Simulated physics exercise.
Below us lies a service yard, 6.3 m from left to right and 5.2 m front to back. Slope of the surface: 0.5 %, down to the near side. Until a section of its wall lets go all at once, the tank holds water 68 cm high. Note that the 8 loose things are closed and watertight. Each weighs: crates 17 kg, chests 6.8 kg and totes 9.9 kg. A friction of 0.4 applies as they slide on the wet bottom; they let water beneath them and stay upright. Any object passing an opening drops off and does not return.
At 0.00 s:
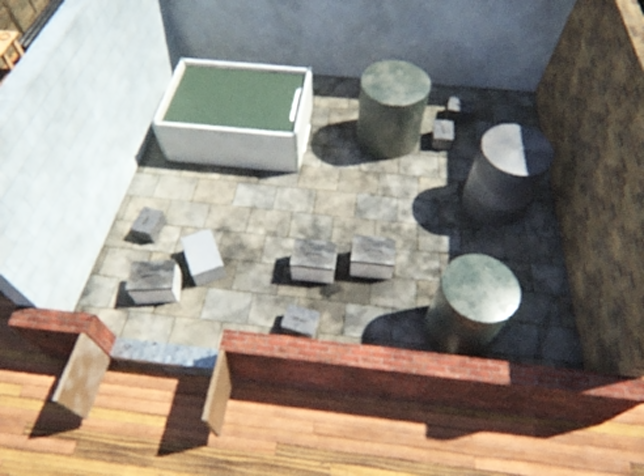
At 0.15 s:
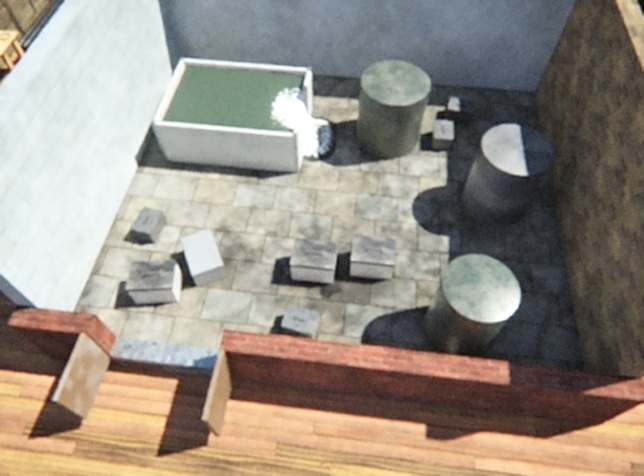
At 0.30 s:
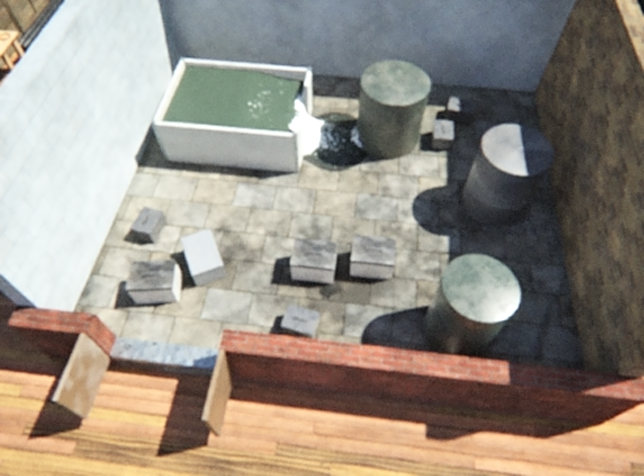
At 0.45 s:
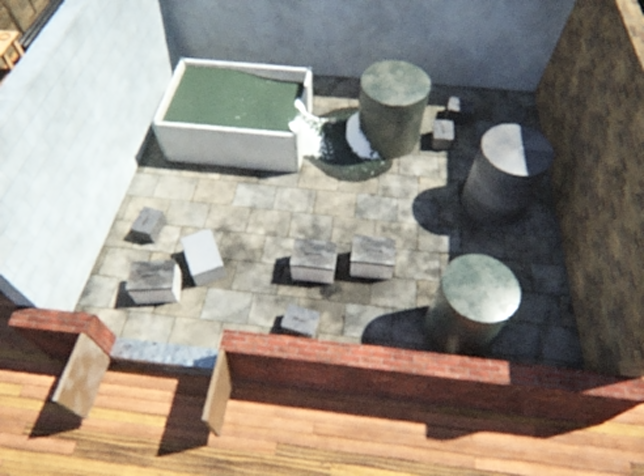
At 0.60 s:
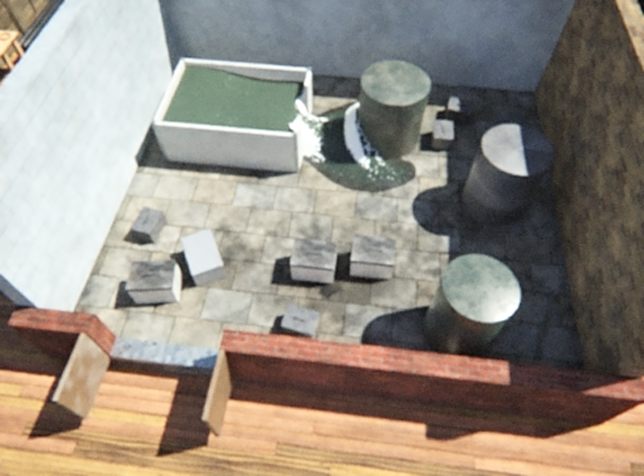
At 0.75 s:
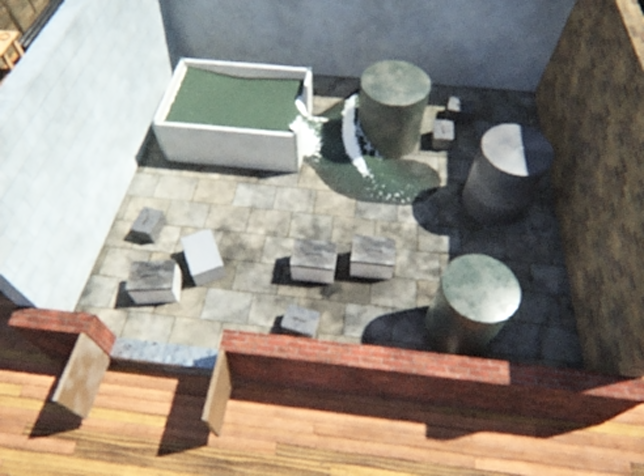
A large white tank of dark green water stands at the back left of a walled, stone-paved yard, seen from high above beyond a low brick wall and wooden planks. Three grey-green cylinders stand at the right, with small grey blocks scattered across the paving. White, foaming water bursts from the tank's right end, strikes the rear cylinder and spreads green across the floor, while the blocks and camera stay still.
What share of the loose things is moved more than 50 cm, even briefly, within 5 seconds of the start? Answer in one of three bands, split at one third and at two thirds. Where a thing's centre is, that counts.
Under a third.
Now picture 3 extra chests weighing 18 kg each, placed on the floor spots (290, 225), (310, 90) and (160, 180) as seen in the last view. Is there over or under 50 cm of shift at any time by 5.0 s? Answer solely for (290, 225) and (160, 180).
Result in order: Not exceeded; not exceeded.
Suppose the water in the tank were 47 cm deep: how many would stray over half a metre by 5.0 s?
1.
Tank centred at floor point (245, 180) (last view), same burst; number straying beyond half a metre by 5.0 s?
Then the count would be 2.
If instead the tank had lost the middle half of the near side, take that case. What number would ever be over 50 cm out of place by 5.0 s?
Count: 6.
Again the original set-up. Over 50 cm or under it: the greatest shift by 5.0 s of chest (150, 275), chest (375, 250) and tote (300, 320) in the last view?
In turn: Short of it, more, less.
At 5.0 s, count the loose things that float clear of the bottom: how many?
That would be 1 of them.
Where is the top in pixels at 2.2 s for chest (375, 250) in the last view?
Position: Approx. (358, 298).
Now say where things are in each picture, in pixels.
A crate at (201, 251), on the bottom; a chest at (374, 249) rests on the ground; 2.8 m2 under water; 0 of 8 have shifted, in the first picture.
A crate at (201, 251), on the bottom; a chest at (374, 249), on the bottom; water covers 3.2 m2; 0 of 8 have shifted, in the second picture.
A crate at (201, 251), on the bottom; a chest at (374, 249) rests on the ground; 3.8 m2 under water; 0 of 8 have shifted, in the third picture.
A crate at (201, 251) rests on the ground; a chest at (374, 249), on the bottom; 4.2 m2 under water; 0 of 8 have shifted, in the fourth picture.
A crate at (201, 251) rests on the ground; a chest at (374, 249) rests on the ground; water covers 4.7 m2; 0 of 8 have shifted, in the fifth picture.
A crate at (201, 251), on the bottom; a chest at (374, 249), on the bottom; 5.7 m2 under water; 0 of 8 have shifted, in the sixth picture.
After 1.1 s 0 of 8 are over 50 cm from their spots; 0 afloat.
After 2.2 s 1 of 8 are over 50 cm from their spots; 0 afloat.
After 3.5 s 1 of 8 are over 50 cm from their spots; 1 afloat.
After 5.0 s 1 of 8 are over 50 cm from their spots, and 1 have been at some point; 1 afloat.
